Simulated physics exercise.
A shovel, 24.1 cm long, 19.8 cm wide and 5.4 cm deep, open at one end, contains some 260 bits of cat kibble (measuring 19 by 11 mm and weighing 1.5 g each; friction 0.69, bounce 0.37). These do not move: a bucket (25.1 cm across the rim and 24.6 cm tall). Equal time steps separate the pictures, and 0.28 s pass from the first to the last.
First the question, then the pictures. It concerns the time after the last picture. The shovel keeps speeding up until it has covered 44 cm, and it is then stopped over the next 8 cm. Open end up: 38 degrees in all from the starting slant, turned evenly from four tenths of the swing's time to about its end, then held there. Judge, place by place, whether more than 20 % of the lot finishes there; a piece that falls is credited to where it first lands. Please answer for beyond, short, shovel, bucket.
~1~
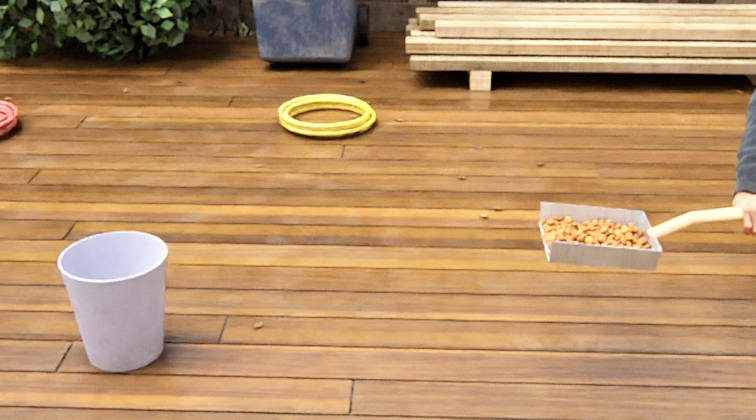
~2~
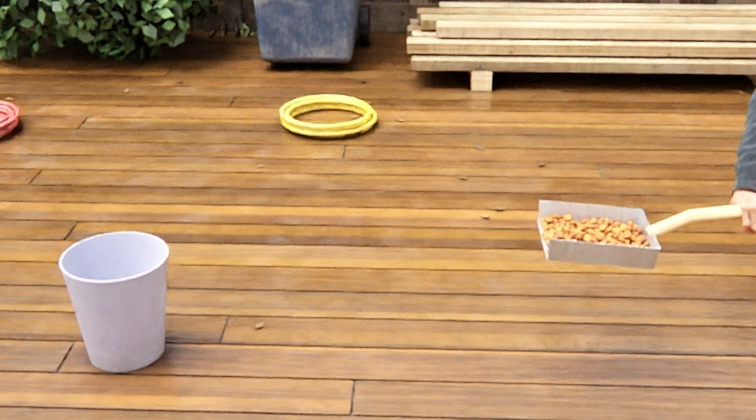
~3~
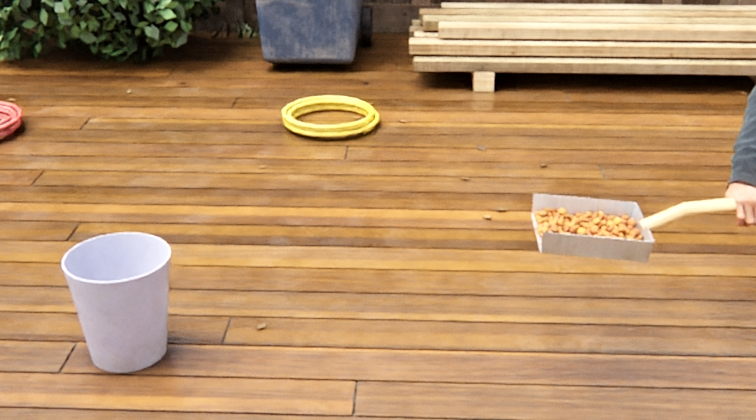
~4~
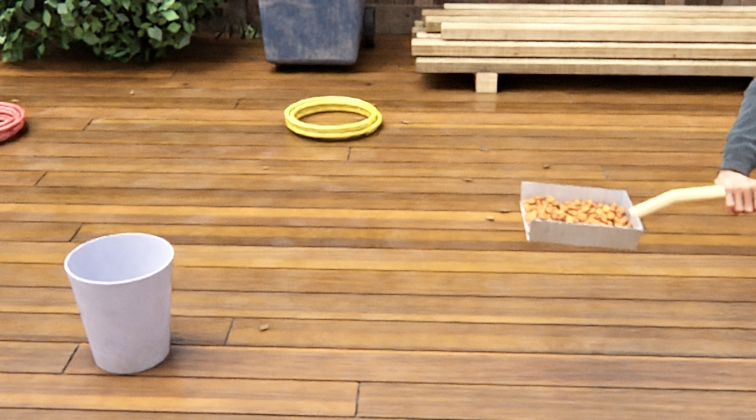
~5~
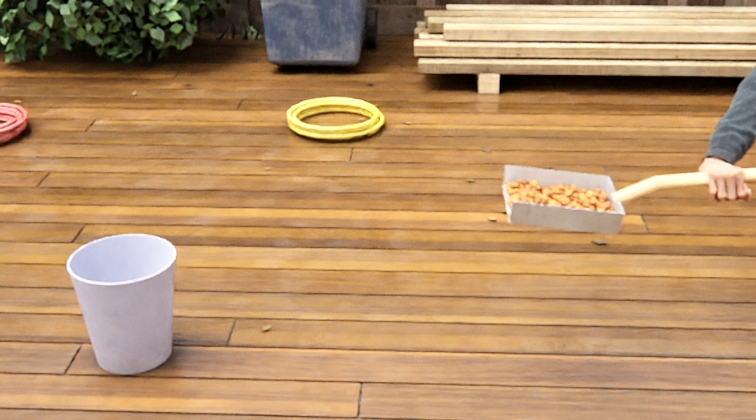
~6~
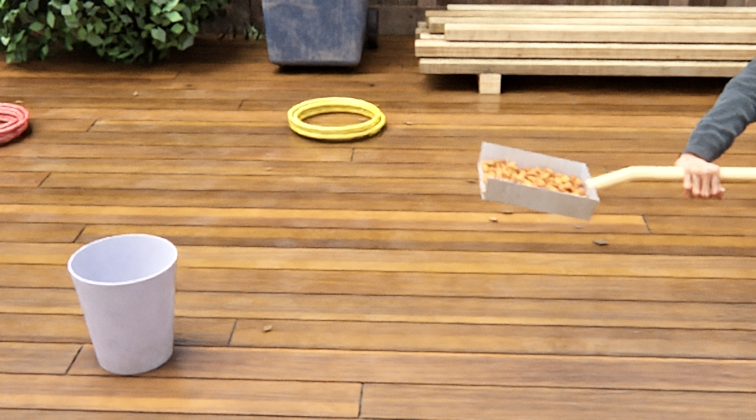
Beyond - not more, short - more, shovel - more, bucket - not more.
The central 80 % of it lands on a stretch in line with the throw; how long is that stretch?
Around 40 centimetres.
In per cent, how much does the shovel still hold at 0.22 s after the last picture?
Share still on the shovel: Around 70 percent.
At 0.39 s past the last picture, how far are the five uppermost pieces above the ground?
Roughly 70 cm above the ground.
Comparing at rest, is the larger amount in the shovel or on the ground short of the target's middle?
The bigger portion ends up in the shovel.
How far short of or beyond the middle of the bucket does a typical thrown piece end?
About 25 centimetres before it, short of the middle.
Then, 0.12 s after the last picture, tilt 32 degrees; shovel 100 %; middle of all pieces near (459, 139).
Then, 0.22 s after the last picture, tilt 42 degrees; shovel 70 %, in the air 30 %; middle of all pieces near (406, 108).
Then, 0.31 s after the last picture, tilt 43 degrees; shovel 55 %, in the air 45 %; middle of all pieces near (386, 105).
Then, 0.39 s after the last picture, tilt 43 degrees; shovel 55 %, in the air 45 %; middle of all pieces near (376, 119).
In the end, beyond 0 %, short 45 %, shovel 55 %, bucket 0 %.
